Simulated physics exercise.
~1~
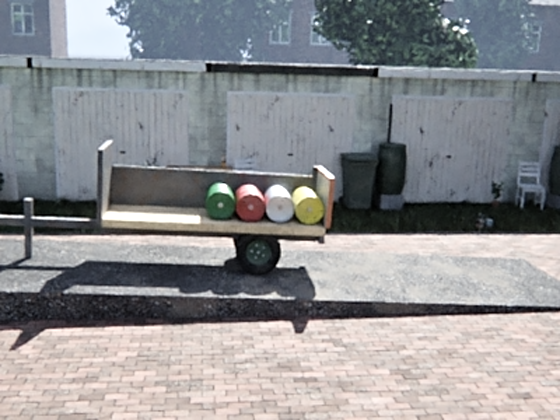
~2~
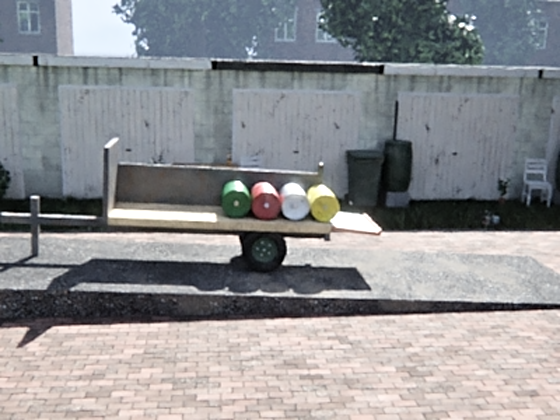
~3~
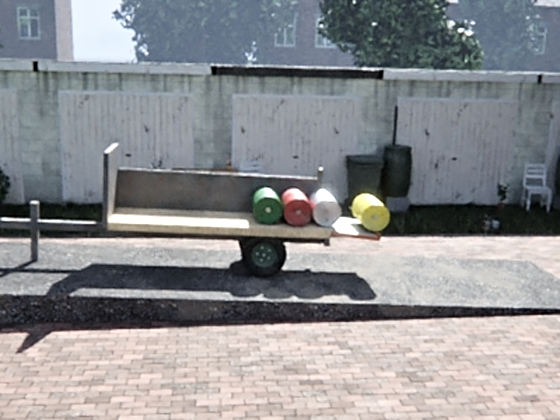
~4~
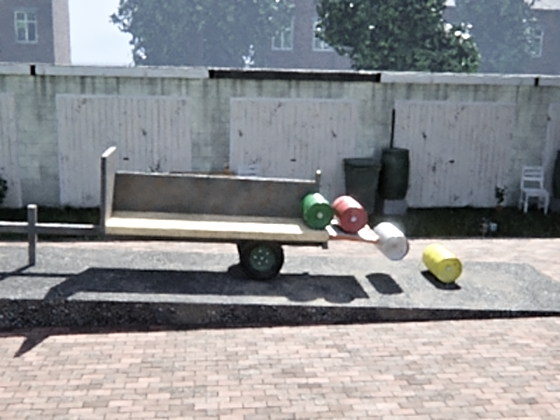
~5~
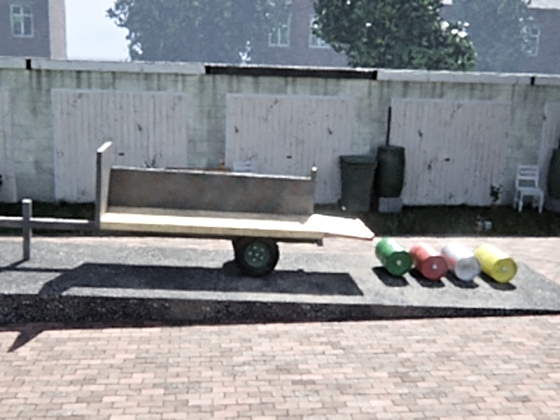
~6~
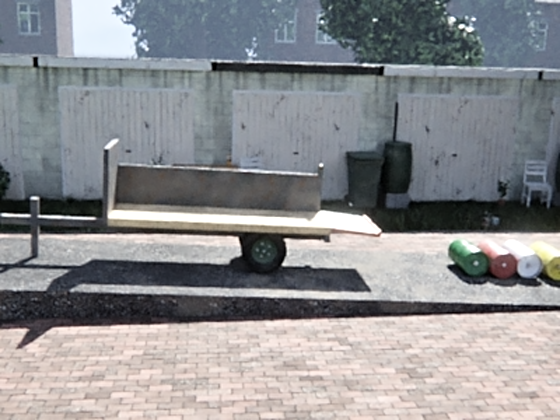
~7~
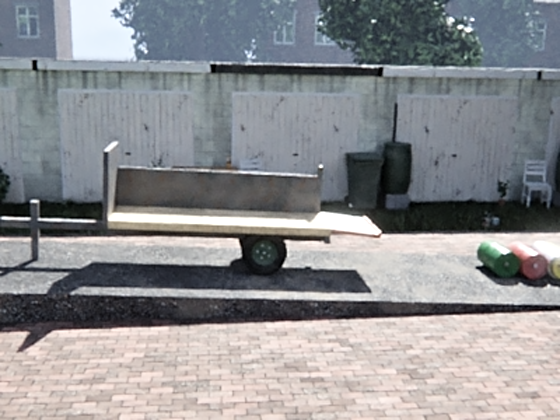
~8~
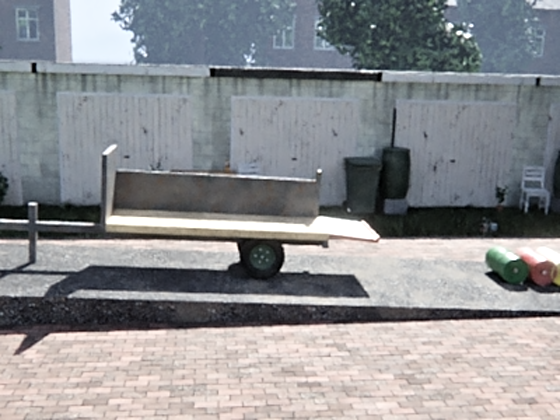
The video shows green, red, white and yellow kegs in a row on an open-sided trailer as its tailgate swings down. They roll right, drop off the gate yellow first and green last, then roll together across the ground toward the right edge, leaving the trailer empty.
